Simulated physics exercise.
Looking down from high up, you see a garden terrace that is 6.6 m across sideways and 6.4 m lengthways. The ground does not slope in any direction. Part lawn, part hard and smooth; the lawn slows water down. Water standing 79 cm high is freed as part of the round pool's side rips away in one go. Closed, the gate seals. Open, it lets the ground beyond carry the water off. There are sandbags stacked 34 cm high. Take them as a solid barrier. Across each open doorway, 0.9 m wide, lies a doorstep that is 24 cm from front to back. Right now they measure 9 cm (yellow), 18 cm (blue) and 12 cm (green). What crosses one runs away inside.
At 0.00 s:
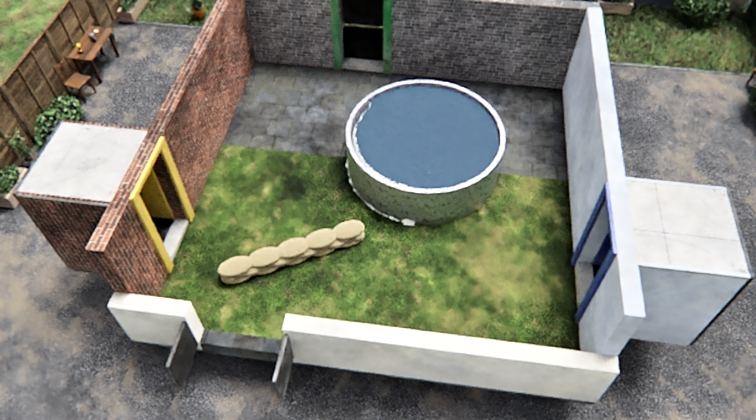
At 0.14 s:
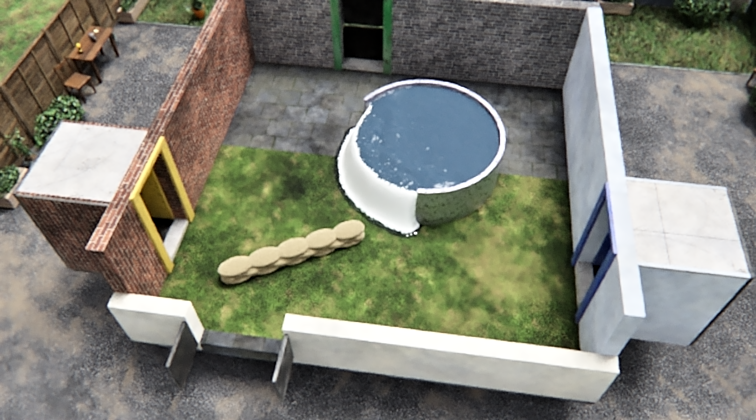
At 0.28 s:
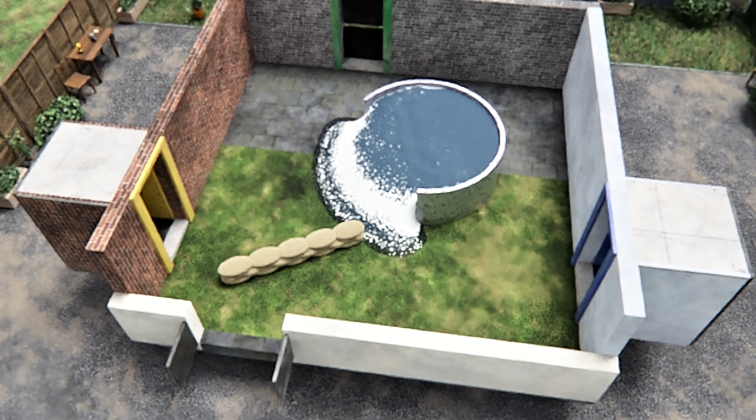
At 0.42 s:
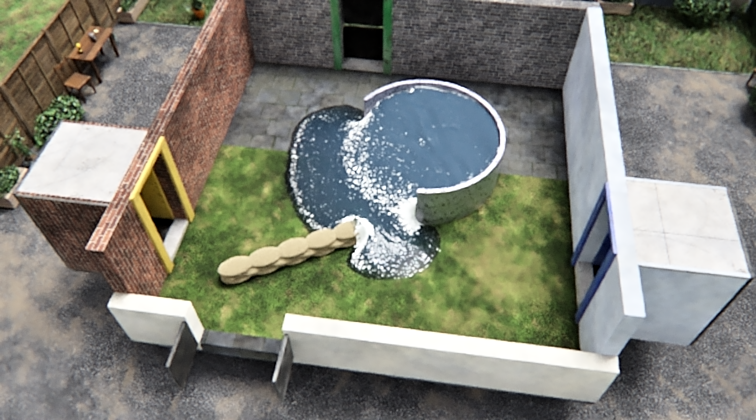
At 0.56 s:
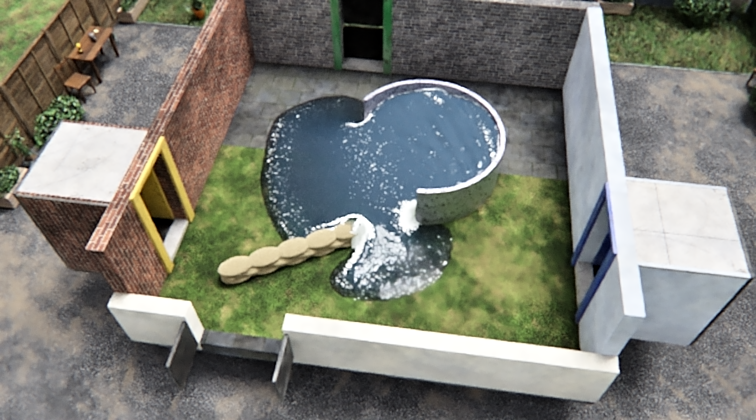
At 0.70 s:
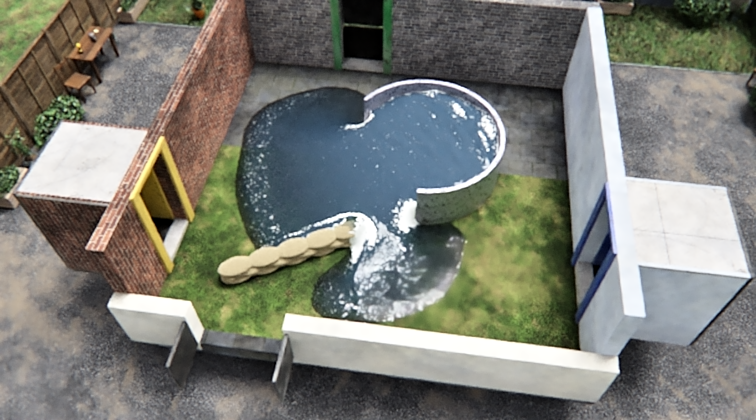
In a walled garden terrace, part lawn and part paving, a round pool stands full and still near a row of sandbags. Its left side gives way and water pours out in white foam, then spreads left across the paving and grass, while another stream pushes past the sandbags' right end onto the front lawn.
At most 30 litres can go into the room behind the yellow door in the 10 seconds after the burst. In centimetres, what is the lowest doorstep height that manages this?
30 cm.
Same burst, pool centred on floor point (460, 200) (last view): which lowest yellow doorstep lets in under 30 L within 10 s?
A minimum of about 20 cm.
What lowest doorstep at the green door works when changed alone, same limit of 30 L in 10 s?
For green: Close to 7.5 cm.
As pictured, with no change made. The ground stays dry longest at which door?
The blue door comes last.
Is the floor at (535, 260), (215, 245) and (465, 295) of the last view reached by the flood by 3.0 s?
Point by point, the first is spared, the second awash and the third awash.
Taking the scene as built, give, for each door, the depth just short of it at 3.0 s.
In cm: Yellow 29, blue 0, green 6.
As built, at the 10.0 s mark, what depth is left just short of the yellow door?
Some 7.5 centimetres.
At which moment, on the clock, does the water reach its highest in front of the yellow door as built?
About 2.0 seconds.
After 1.4 s water covers 50 % of the floor, deepest (42 cm) near (366, 232); 15 cm at the yellow door, 0 litres in over its 9 cm doorstep.
After 3.0 s water covers 65 % of the floor, deepest (42 cm) near (149, 321); 29 cm at the yellow door, 209 litres in over its 9 cm doorstep.
After 10.0 s water covers 95 % of the floor, deepest (16 cm) near (562, 167); 8 cm at the yellow door, 390 litres in over its 9 cm doorstep.
At the yellow door as built, the water arrived by 1.3 s and peaked near 35 cm at 2.0 s.
Run again over the same 10 s with other heights there, 45 litres in over 27.5 cm, 4 litres over 37.5 cm. The limit of 30 litres is kept from about 30 cm up.
